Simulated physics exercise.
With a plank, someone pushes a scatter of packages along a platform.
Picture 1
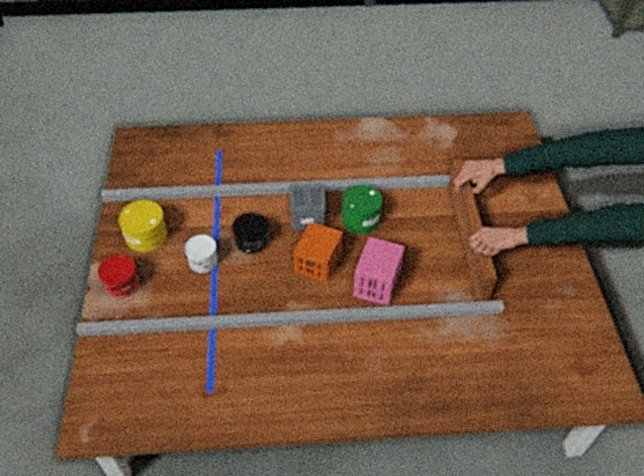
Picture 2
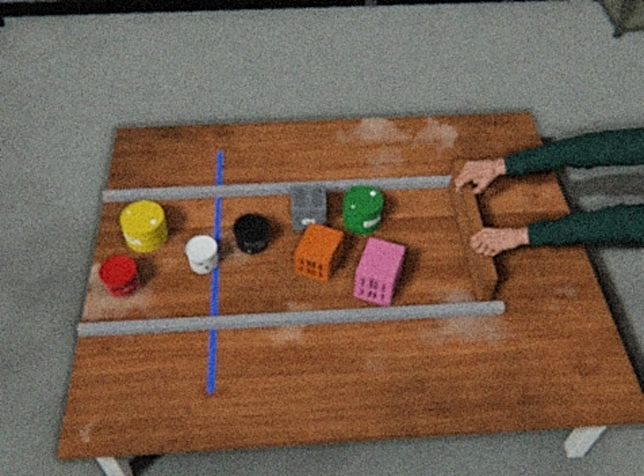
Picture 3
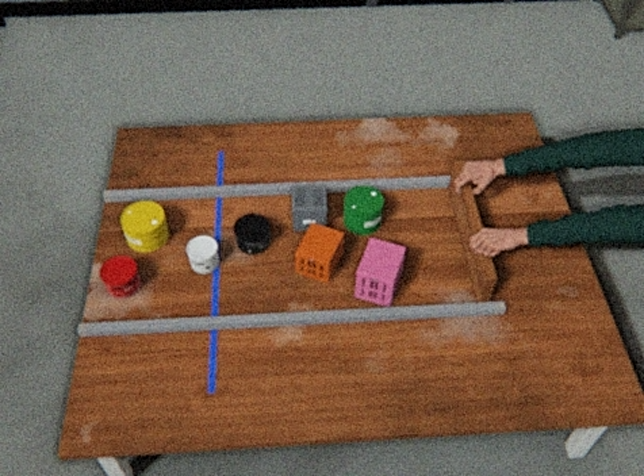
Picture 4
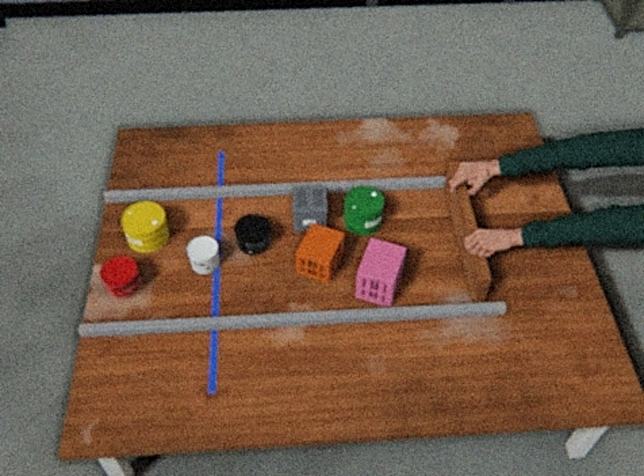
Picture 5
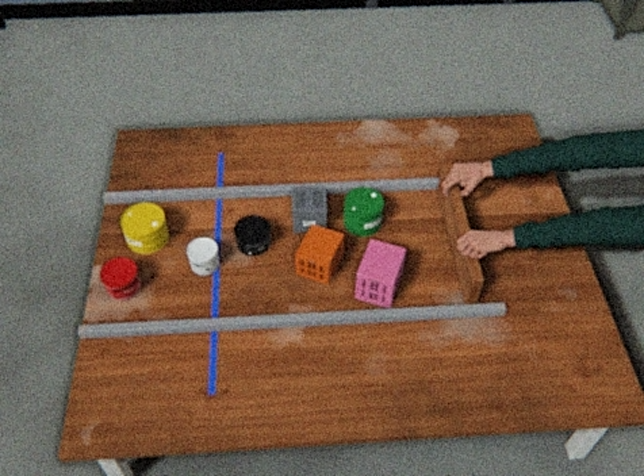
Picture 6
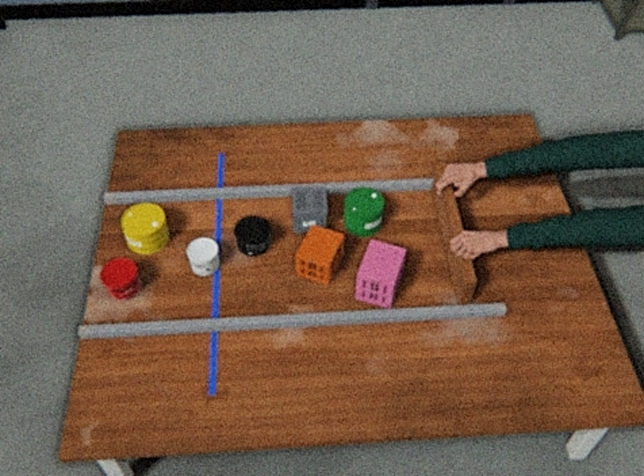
On a wooden table, two hands slide a plank slightly left toward scattered containers.
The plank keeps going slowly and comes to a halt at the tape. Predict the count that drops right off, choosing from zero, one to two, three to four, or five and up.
The count is zero.
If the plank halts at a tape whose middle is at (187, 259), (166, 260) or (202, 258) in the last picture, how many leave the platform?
0, 2, 0.
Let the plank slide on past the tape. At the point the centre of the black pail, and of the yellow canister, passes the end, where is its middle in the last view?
Roughly (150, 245); for the second one, roughly (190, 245).
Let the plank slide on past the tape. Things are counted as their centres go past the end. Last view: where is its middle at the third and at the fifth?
(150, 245), later (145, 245).
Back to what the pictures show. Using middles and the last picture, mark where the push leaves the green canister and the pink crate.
They come to rest around (198, 219) and (195, 290).
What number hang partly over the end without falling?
The figure is 0.
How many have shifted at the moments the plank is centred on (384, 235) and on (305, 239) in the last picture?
First 2 and then 5.
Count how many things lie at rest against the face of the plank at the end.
Contact count: 3.
Soon after, none off yet; red pail at rest near (121, 280); yellow canister at rest near (146, 229); white pail at rest near (204, 257).
Then, none off yet; red pail at rest near (121, 280); yellow canister at rest near (146, 229); white pail moving near (201, 258).
At rest, the number that fall off is zero.
